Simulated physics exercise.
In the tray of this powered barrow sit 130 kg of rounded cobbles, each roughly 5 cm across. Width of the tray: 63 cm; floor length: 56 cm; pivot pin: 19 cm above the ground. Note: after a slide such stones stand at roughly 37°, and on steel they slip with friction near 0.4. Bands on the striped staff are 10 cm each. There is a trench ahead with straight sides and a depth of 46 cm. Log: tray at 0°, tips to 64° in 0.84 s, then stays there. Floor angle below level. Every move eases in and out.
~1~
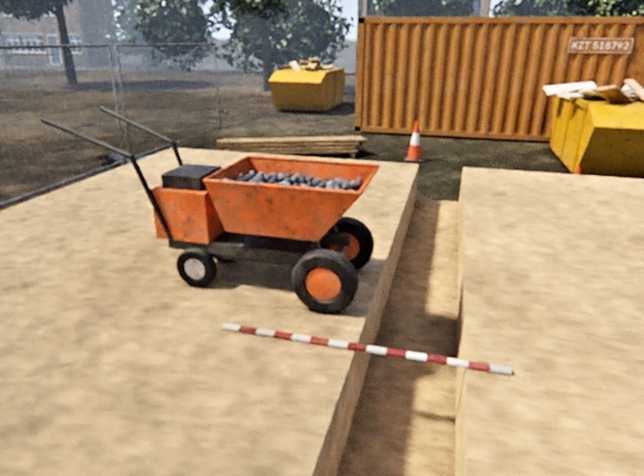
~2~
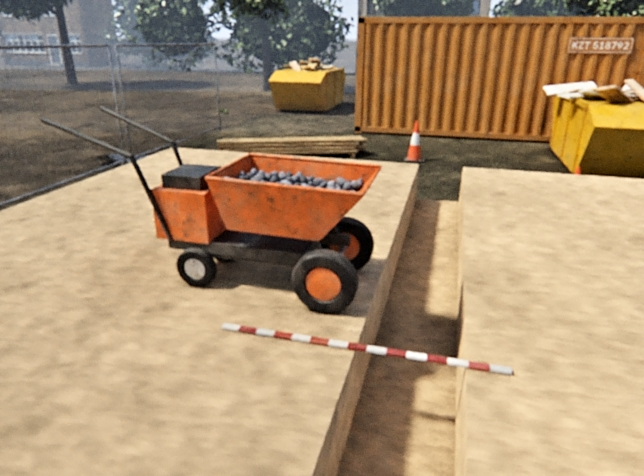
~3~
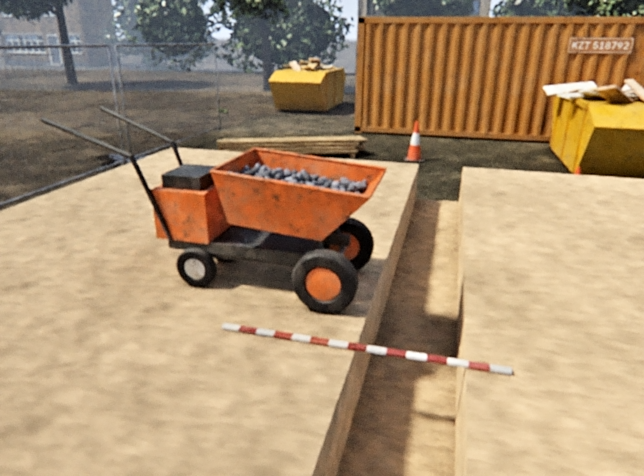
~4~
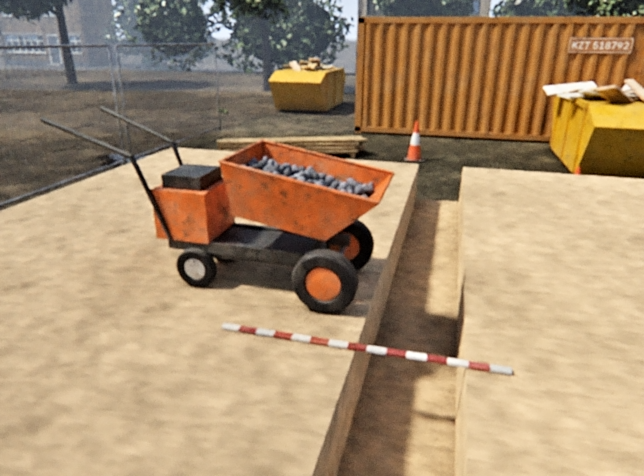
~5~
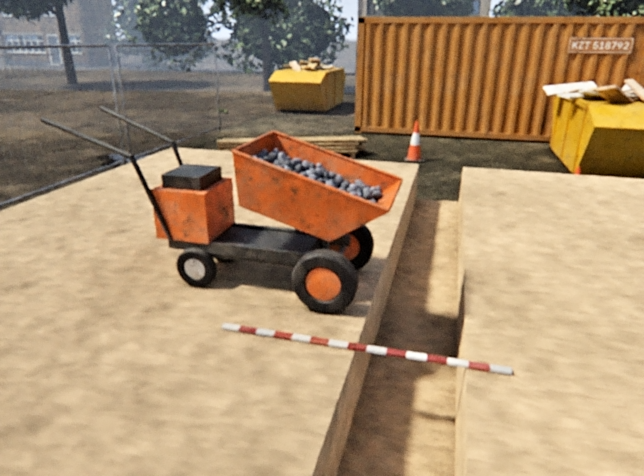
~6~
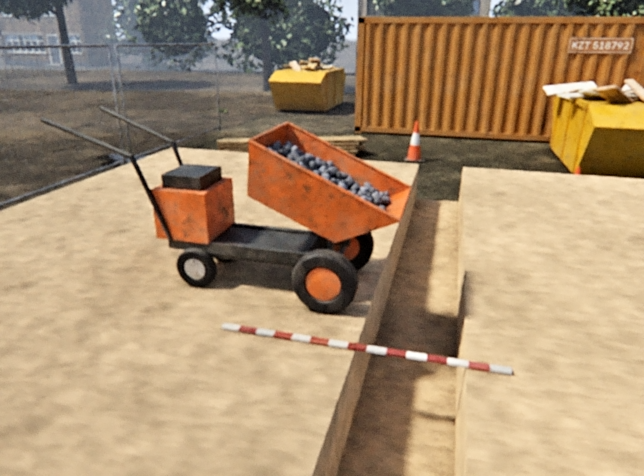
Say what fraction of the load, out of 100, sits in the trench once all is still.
About 56 out of 100.
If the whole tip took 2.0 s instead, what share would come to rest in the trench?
Roughly 70% would finish there.
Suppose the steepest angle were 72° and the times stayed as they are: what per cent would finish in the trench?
About 55%.
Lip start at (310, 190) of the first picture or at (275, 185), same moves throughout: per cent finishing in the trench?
Result: Close to 90 then close to 75 per cent.
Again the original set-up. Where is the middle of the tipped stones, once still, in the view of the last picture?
Roughly at (453, 351).
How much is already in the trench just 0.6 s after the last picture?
I'd say near 10 per cent at that time.
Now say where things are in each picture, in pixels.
In the first frame, the tray is at 0°, its lip at (361, 194); the top of the load is at (274, 179).
In the second frame, lip at (364, 195), floor tilted 1°, highest stones at (275, 177).
In the third frame, the tray is at 5°, its lip at (370, 198); the top of the load is at (265, 172).
In the fourth frame, lip at (379, 203), floor tilted 10°, highest stones at (269, 165).
In the fifth frame, the tray is at 17°, its lip at (389, 211); the top of the load is at (272, 157).
In the sixth frame, lip at (400, 221), floor tilted 24°, highest stones at (285, 150).
Then, 0.3 s after the last picture the floor is at 54°, 100 % in the tray; the foremost stones are at (413, 246).
Then, 0.6 s after the last picture the floor is at 64°, 88 % in the tray, 10 % in the trench, 2 % past the trench; the foremost stones are at (481, 292).
Then, 0.9 s after the last picture the floor is at 64°, 46 % in the tray, 20 % in the trench, 34 % past the trench; the foremost stones are at (583, 324).
Then, 2.9 s after the last picture the floor is at 64°, 6 % in the tray, 56 % in the trench, 39 % past the trench; the foremost stones are past the picture's edge.
